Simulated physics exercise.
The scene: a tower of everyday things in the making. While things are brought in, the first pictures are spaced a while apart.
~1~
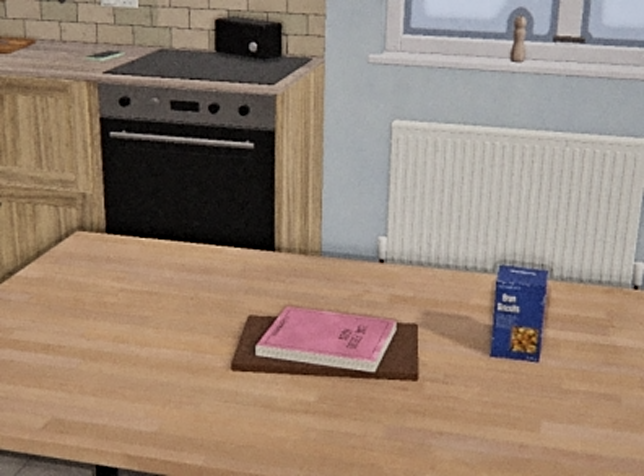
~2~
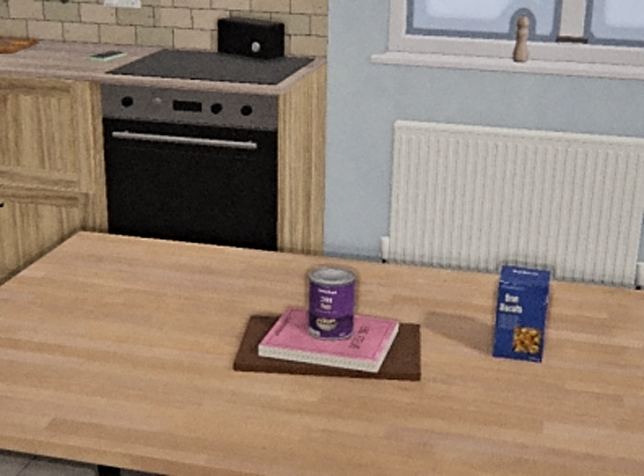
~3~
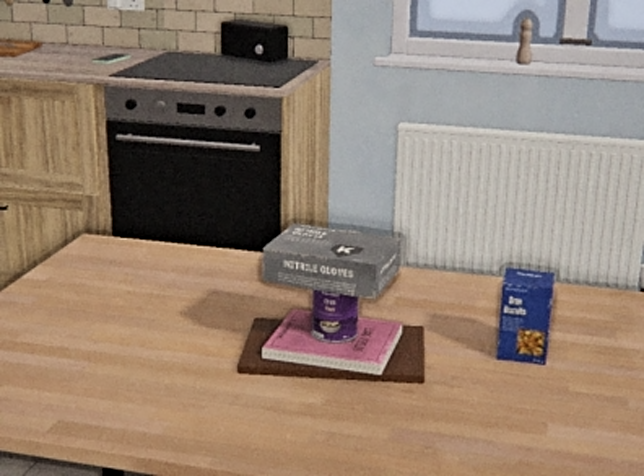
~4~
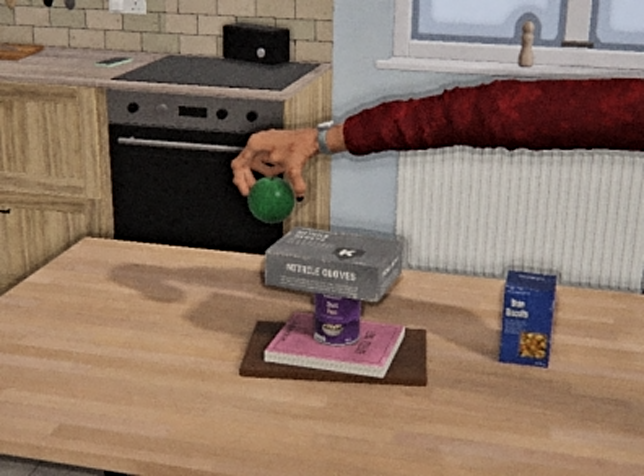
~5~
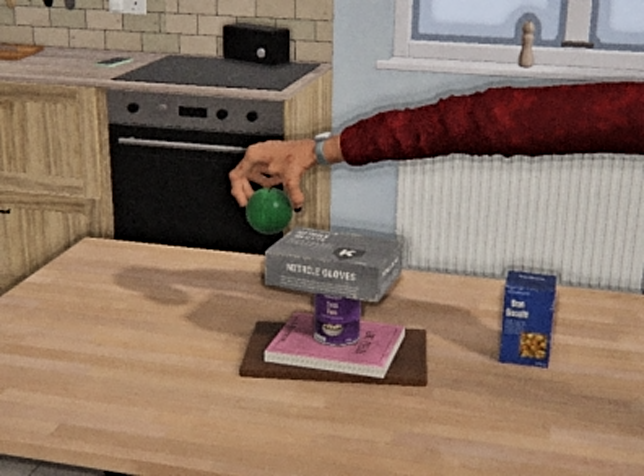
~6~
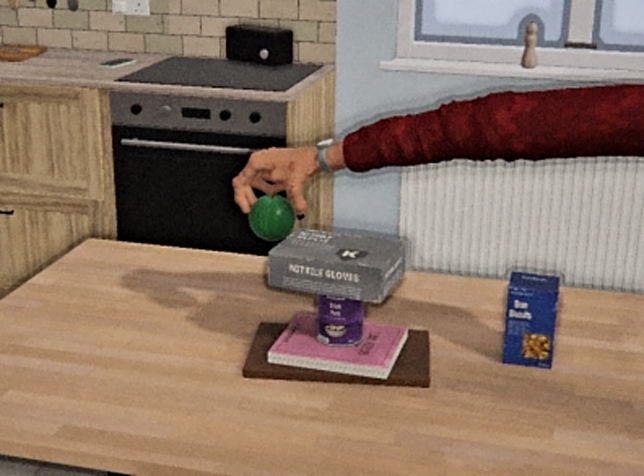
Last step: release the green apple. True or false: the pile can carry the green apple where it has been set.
False.
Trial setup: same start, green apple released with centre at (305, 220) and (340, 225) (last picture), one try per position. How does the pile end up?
Well, the first time it falls over, and the second time it stays steady.
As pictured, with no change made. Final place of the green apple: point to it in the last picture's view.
Look near (204, 322) in the final picture.
Then, 0.30 s past the last view, green apple now fallen; grey box rocked 58° from its first pose.
Then, 0.40 s past the last view, grey box now fallen.
Then, 0.70 s past the last view, things are still on the move.
Then, 1.10 s past the last view, green apple resting near (204, 322).
Finally, fallen, green apple and grey box; the other 4 still in place. Final places as the last picture's camera would see them, green apple near (204, 322). The pile comes apart.
